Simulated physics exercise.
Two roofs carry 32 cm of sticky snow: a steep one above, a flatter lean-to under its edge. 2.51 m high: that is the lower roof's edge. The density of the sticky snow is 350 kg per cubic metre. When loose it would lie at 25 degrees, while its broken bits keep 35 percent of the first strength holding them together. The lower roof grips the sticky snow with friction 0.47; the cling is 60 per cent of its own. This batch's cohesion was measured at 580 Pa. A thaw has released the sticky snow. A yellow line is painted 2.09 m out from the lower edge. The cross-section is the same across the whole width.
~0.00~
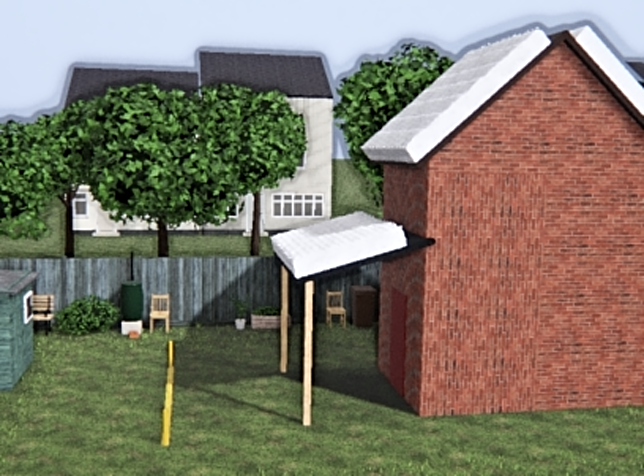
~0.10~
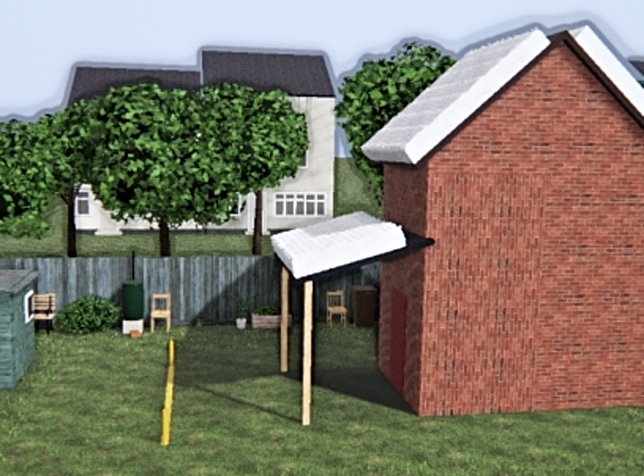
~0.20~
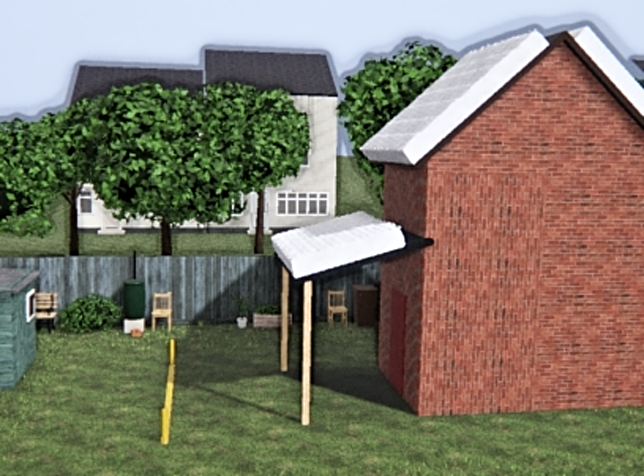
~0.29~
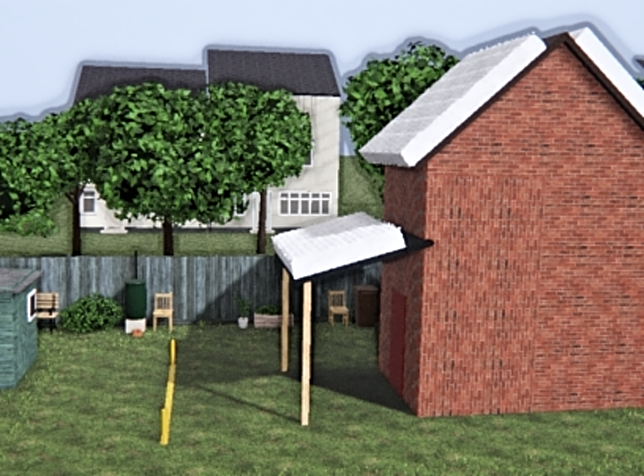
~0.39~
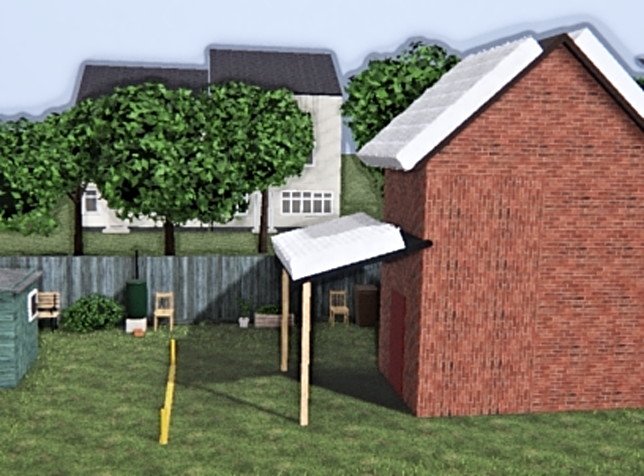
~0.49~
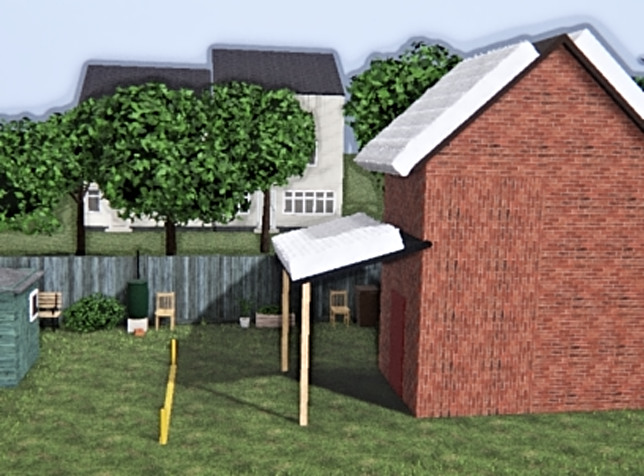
Snow on the steep upper roof of a brick building creeping slowly down and left, above a snow-covered lean-to in a fenced garden.
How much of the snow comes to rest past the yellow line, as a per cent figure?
Roughly 17 per cent.
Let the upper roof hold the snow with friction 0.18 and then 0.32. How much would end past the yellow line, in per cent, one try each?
Respectively 35 percent and 30 percent.
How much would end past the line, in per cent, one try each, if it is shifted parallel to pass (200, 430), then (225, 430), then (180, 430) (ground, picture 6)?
About 30 %, 40 %, 22 %.
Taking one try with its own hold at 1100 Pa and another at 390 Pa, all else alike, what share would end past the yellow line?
In order: Around 0 % and around 25 %.
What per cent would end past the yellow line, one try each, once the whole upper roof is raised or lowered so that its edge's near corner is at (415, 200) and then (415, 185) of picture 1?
0 %, then 6 %.
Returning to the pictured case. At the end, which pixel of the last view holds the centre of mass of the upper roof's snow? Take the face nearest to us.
I'd put it at around pixel (234, 360).
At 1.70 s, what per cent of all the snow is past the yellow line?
I'd put it at roughly 0 %.
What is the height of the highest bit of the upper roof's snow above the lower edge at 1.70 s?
It sits some 2.2 m above the lower edge at that time.
By 1.04 s, none is below the lower edge and 0 % is past the line.
By 1.70 s, none is below the lower edge and 0 % is past the line.
By 2.35 s, 23 % is below the lower edge and 0 % is past the line.
By 3.00 s, 56 % is below the lower edge and 13 % is past the line.
By 4.20 s, at the end, 57 % is below the lower edge and 17 % is past the line.
